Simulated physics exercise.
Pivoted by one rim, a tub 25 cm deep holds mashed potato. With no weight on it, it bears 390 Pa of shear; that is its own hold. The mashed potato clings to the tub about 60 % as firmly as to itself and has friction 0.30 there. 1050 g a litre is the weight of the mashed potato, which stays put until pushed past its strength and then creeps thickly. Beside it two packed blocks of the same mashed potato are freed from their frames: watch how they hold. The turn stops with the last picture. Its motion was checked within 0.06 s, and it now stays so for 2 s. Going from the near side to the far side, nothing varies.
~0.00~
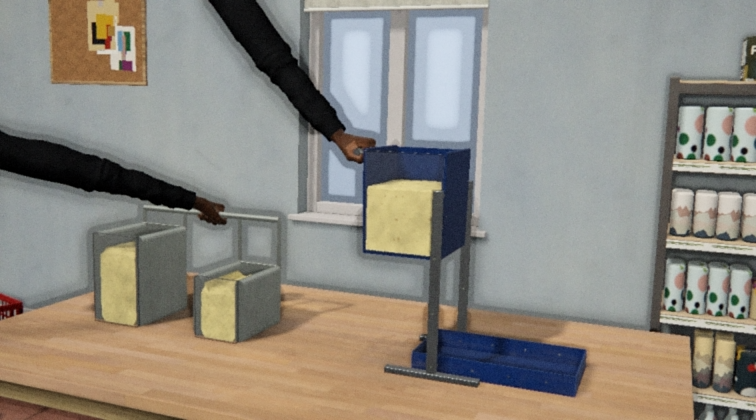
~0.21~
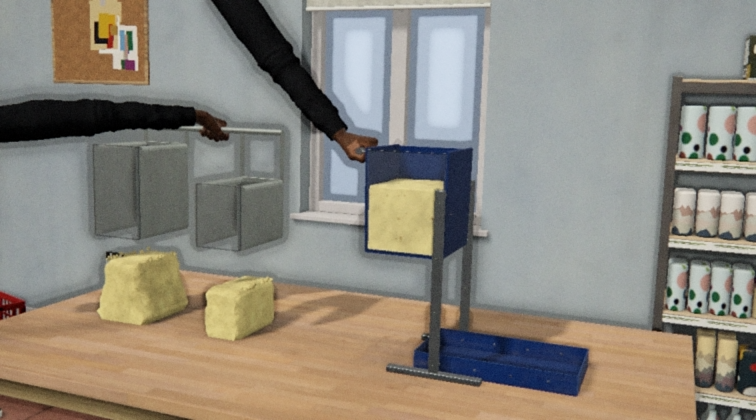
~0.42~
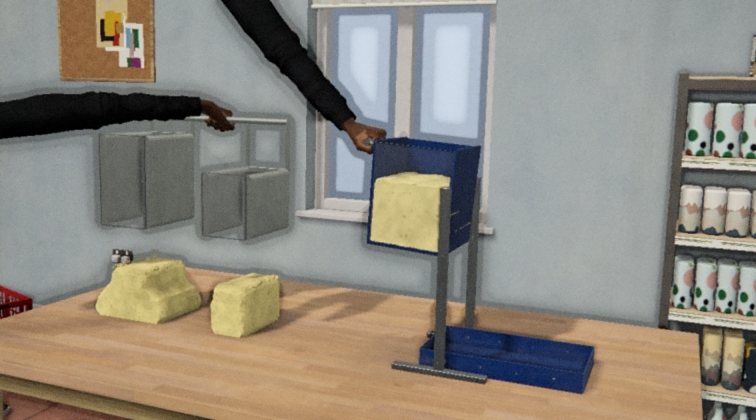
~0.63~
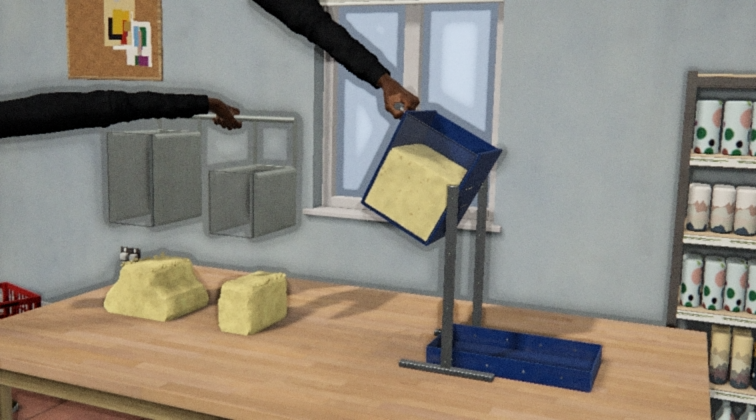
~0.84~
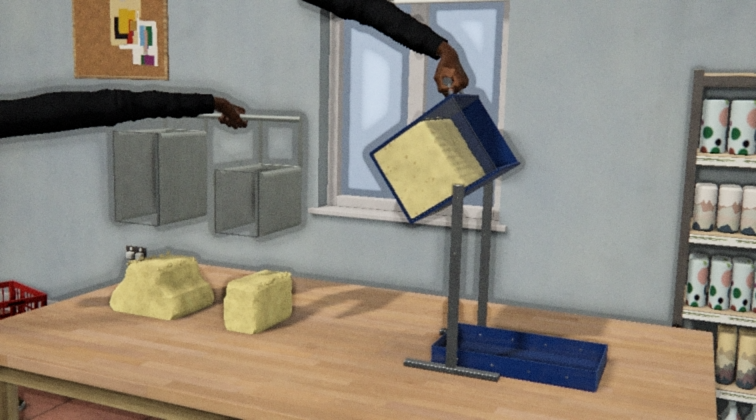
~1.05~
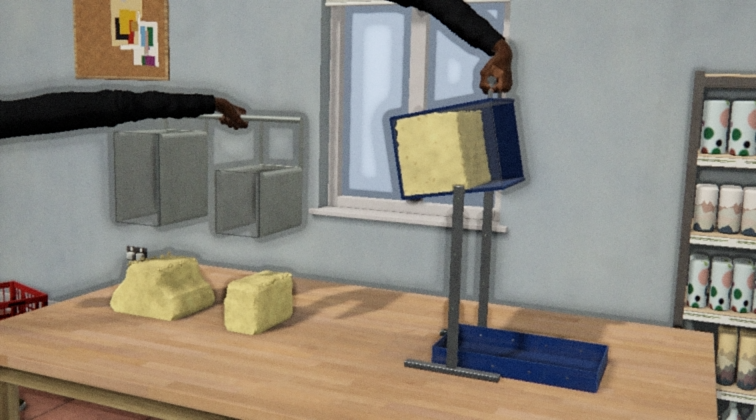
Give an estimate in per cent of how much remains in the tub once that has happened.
100 %.
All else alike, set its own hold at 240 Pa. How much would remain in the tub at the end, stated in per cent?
That works out near 100 %.
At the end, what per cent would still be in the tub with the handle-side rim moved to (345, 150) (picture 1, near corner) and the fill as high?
About 100 % stays in the tub.
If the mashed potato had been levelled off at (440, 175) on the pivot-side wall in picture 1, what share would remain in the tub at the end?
That works out near 100 %.
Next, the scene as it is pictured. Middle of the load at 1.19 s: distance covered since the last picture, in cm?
Around 1 centimetres.
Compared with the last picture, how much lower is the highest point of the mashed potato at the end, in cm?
2 cm or so.
By 1.19 s, the tub is at 79 degrees and holds 100 %.
By 1.36 s, the tub is at 79 degrees and holds 100 %.
By 1.53 s, the tub is at 79 degrees and holds 100 %.
By 1.70 s, the tub is at 79 degrees and holds 100 %.
By 3.05 s, at the end, the tub is at 79 degrees and holds 100 %.
